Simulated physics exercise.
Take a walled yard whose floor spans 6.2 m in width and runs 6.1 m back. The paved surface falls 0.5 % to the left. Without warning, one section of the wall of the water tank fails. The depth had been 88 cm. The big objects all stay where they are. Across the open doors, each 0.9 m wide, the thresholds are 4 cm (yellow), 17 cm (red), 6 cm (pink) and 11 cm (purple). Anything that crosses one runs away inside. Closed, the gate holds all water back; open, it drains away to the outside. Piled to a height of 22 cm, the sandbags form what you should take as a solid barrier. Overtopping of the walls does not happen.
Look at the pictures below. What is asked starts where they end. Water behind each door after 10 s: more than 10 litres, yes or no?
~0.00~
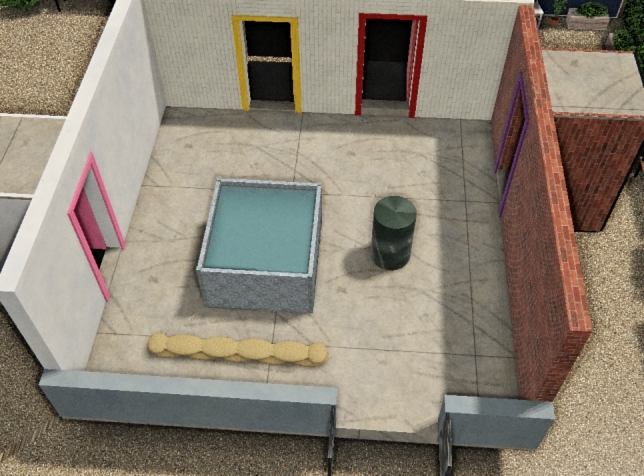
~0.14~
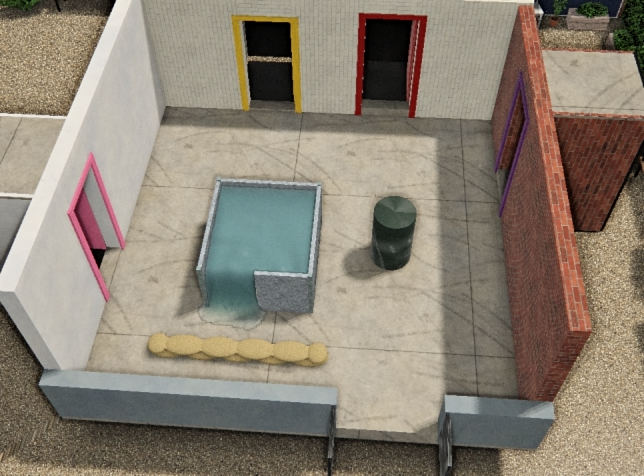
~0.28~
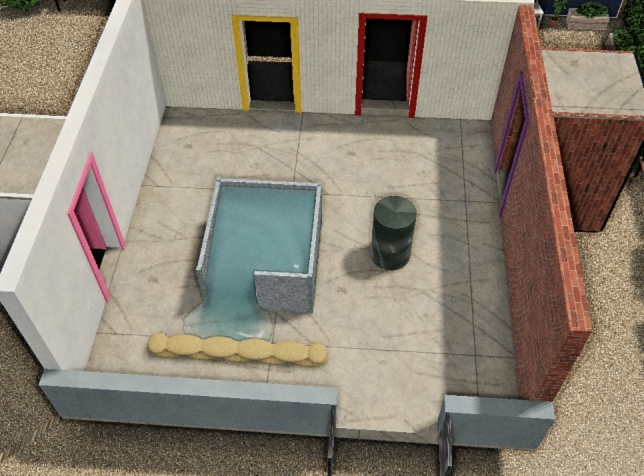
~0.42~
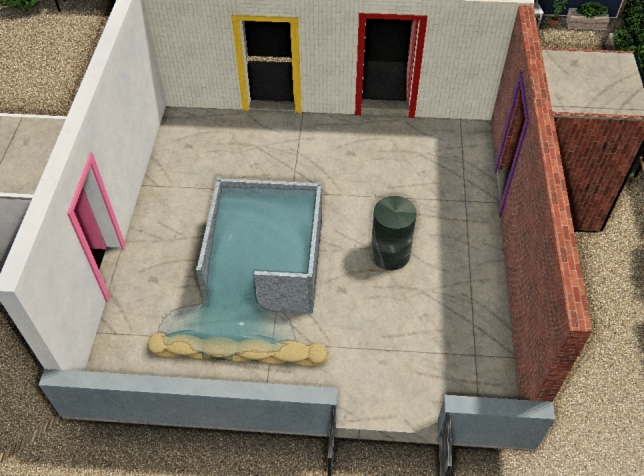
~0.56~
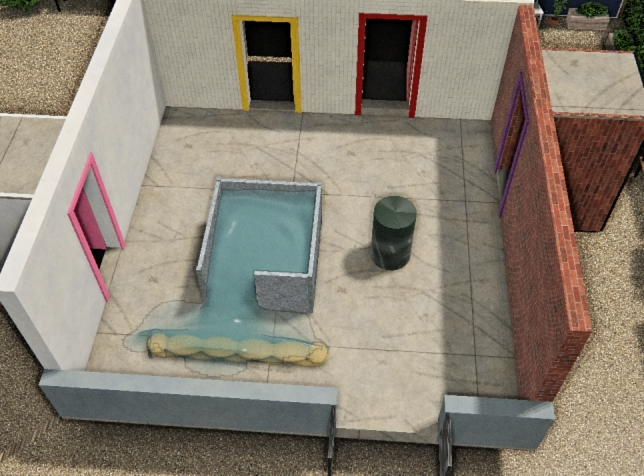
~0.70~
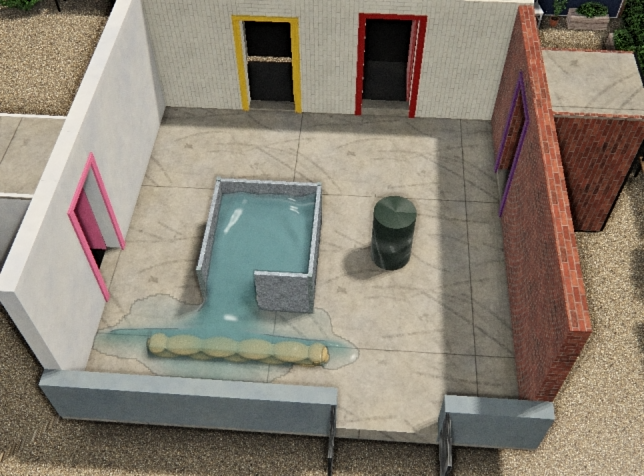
Yellow door: Yes; red door: No; pink door: Yes; purple door: No.
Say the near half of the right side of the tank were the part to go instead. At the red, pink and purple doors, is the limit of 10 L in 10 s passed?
Red falls short; pink falls short; purple falls short.
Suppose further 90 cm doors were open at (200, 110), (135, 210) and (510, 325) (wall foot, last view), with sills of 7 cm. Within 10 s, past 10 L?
Result in order - more than that, not enough, more than that.
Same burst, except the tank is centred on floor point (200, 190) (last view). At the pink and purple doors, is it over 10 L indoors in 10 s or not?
Well, pink ends up beyond the mark and purple ends up inside the mark.
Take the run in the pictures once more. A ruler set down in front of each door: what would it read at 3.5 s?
Depth readings (cm): Yellow = 0; red = 0; pink = 13; purple = 3.
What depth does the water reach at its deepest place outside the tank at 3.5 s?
About 30 cm.
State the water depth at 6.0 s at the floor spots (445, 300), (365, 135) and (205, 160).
First 6 cm, then 2 cm, then 3 cm.
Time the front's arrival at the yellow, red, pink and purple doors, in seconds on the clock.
Yellow: 4.0 s; red: 5.5 s; pink: 1.1 s; purple: 3.0 s.
After 1.4 s water covers 30 % of the floor and is deepest (47 cm) near (82, 383); yellow door not reached, red door not reached, pink door 7 cm at the sill, 0 L in, purple door not reached.
After 2.2 s water covers 40 % of the floor and is deepest (38 cm) near (228, 336); yellow door not reached, red door not reached, pink door 12 cm at the sill, 5 L in, purple door not reached.
After 3.5 s water covers 55 % of the floor and is deepest (30 cm) near (216, 336); yellow door not reached, red door not reached, pink door 13 cm at the sill, 44 L in, purple door 3 cm at the sill, 0 L in.
After 6.0 s water covers 80 % of the floor and is deepest (18 cm) near (228, 336); yellow door 8 cm at the sill, 12 L in, red door 3 cm at the sill, 0 L in, pink door 11 cm at the sill, 100 L in, purple door 3 cm at the sill, 0 L in.
After 10.0 s water covers 95 % of the floor and is deepest (10 cm) near (480, 173); yellow door 5 cm at the sill, 30 L in, red door 9 cm at the sill, 0 L in, pink door 6 cm at the sill, 126 L in, purple door 5 cm at the sill, 0 L in.
